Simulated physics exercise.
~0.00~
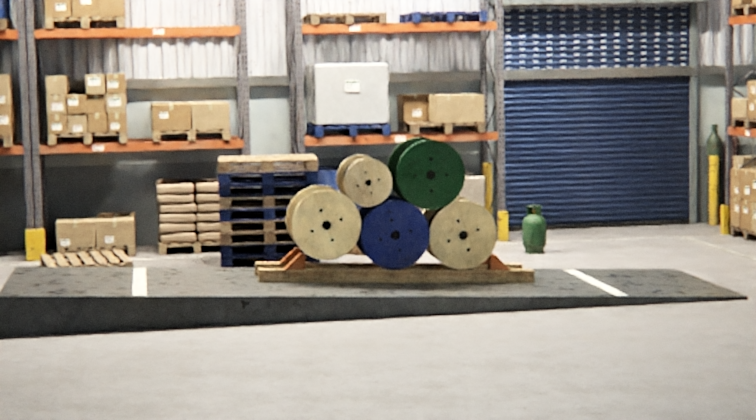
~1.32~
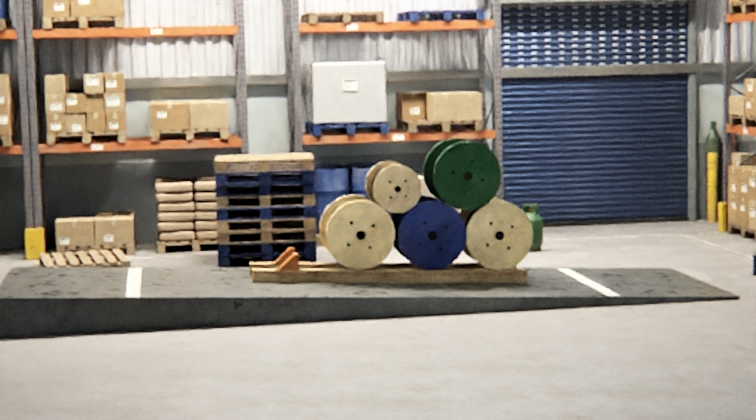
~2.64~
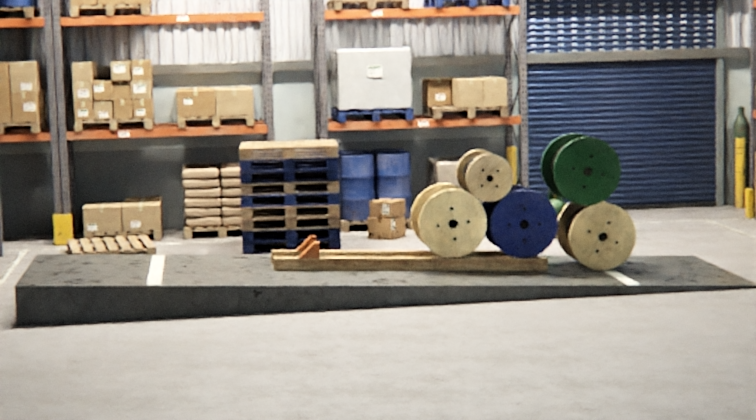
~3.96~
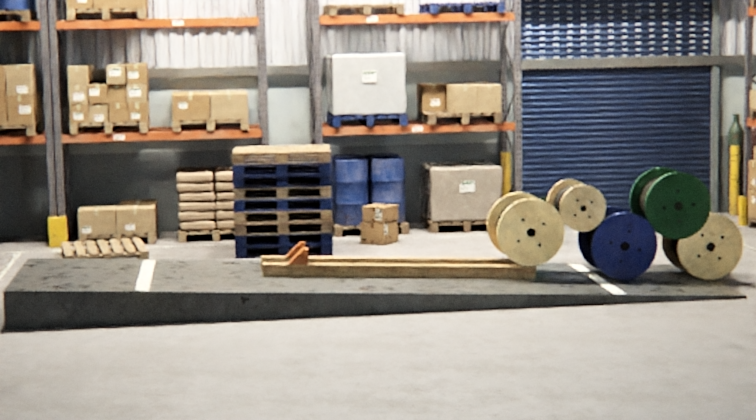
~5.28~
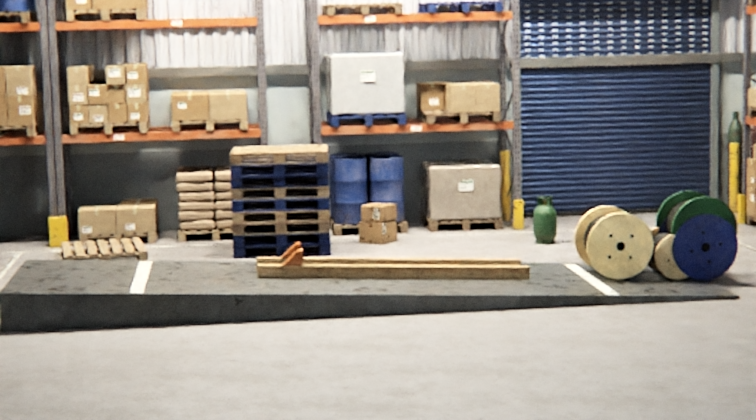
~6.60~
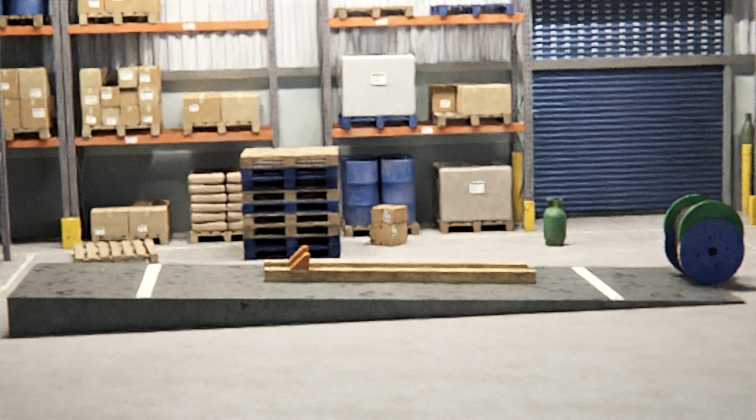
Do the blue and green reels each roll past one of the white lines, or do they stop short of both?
Both the blue reel and the green reel roll past the white line on the right.
